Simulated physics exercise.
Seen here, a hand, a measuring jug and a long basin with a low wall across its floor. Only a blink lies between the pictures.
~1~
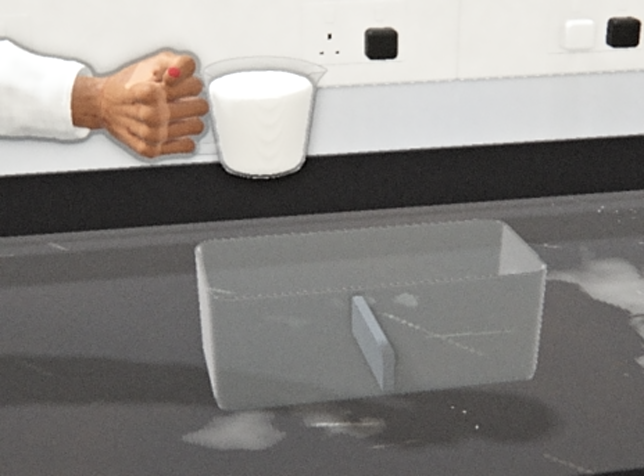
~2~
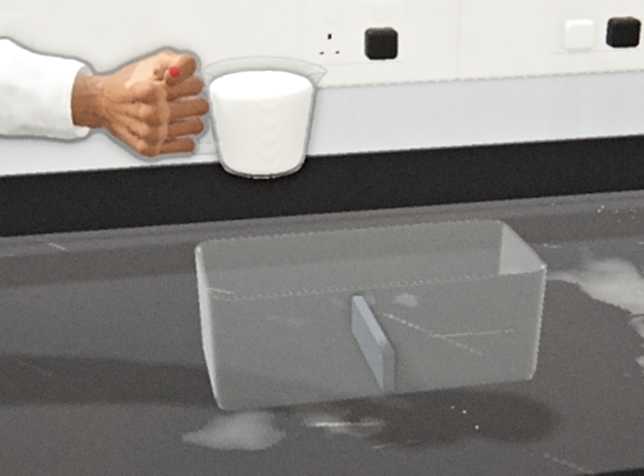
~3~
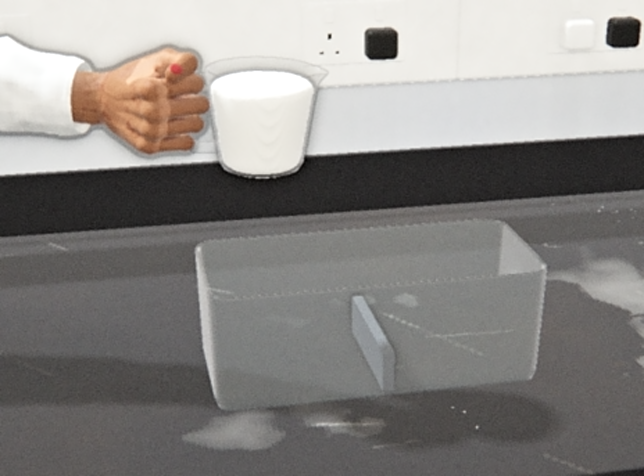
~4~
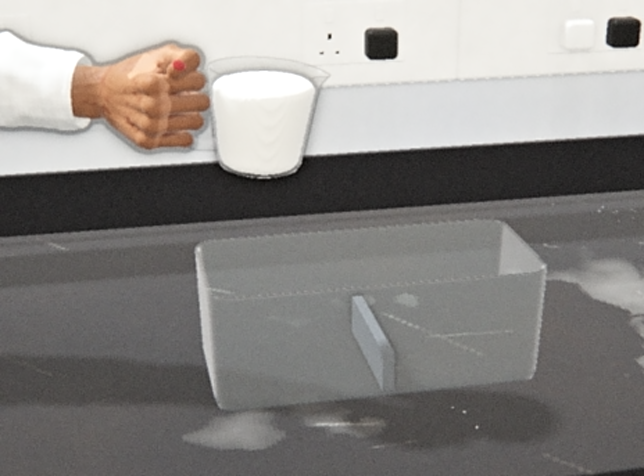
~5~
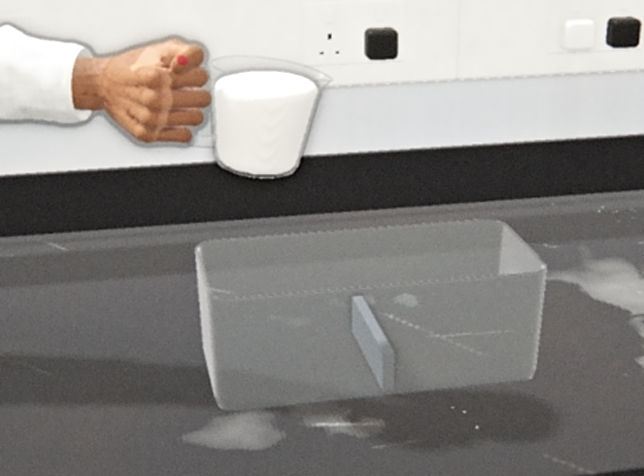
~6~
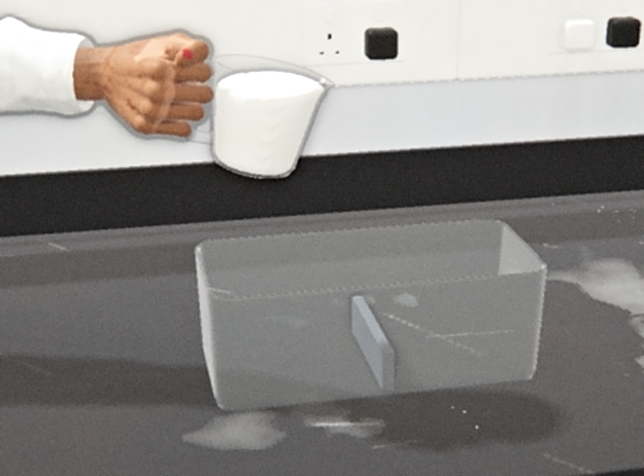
In this clip, a hand in a white sleeve holds a clear measuring jug of white contents above a long transparent basin with a low wall across its floor, and the jug tilts slightly to the right.
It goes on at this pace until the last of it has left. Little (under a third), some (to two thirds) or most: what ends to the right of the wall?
It comes to over two thirds.
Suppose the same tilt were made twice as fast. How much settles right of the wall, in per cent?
Roughly 85 in a hundred.
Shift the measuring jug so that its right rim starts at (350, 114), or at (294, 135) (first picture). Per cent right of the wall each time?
Near 95 % and 10 %.
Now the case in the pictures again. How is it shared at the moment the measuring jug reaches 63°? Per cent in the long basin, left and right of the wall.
Left about 0, right about 5.
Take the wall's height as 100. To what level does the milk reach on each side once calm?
Near 10 on the left, 40 on the right.
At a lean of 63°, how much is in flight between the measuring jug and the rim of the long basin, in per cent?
Some 20 per cent.
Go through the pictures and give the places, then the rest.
Tilt 0°; pouring edge (327, 68); surface from (209, 85) to (311, 81); the long basin's rim runs from (203, 271) to (524, 245); the wall's top is at (372, 325), in the first frame.
Tilt 1°; pouring edge (327, 68); surface from (209, 85) to (311, 81), in the second frame.
Tilt 2°; pouring edge (329, 70); surface from (210, 84) to (311, 82), in the third frame.
Tilt 4°; pouring edge (330, 73); surface from (212, 85) to (314, 82), in the fourth frame.
Tilt 8°; pouring edge (333, 77); surface from (215, 85) to (316, 82), in the fifth frame.
Tilt 12°; pouring edge (335, 82); surface from (216, 87) to (321, 83), in the sixth frame.
A moment on, the measuring jug is tipped part way and 71 per cent is still to pour, 0 is left of the wall and 7 right of it.
Next, the measuring jug is tipped on its side and 18 per cent is still to pour, 2 is left of the wall and 59 right of it.
Then the measuring jug is tipped on its side and 1 per cent is still to pour, 12 is left of the wall and 84 right of it.
Later the measuring jug is tipped on its side and 0 per cent is still to pour, 15 is left of the wall and 84 right of it.
Finally, 15 per cent lies left of the wall, 84 right of it and 1 outside.
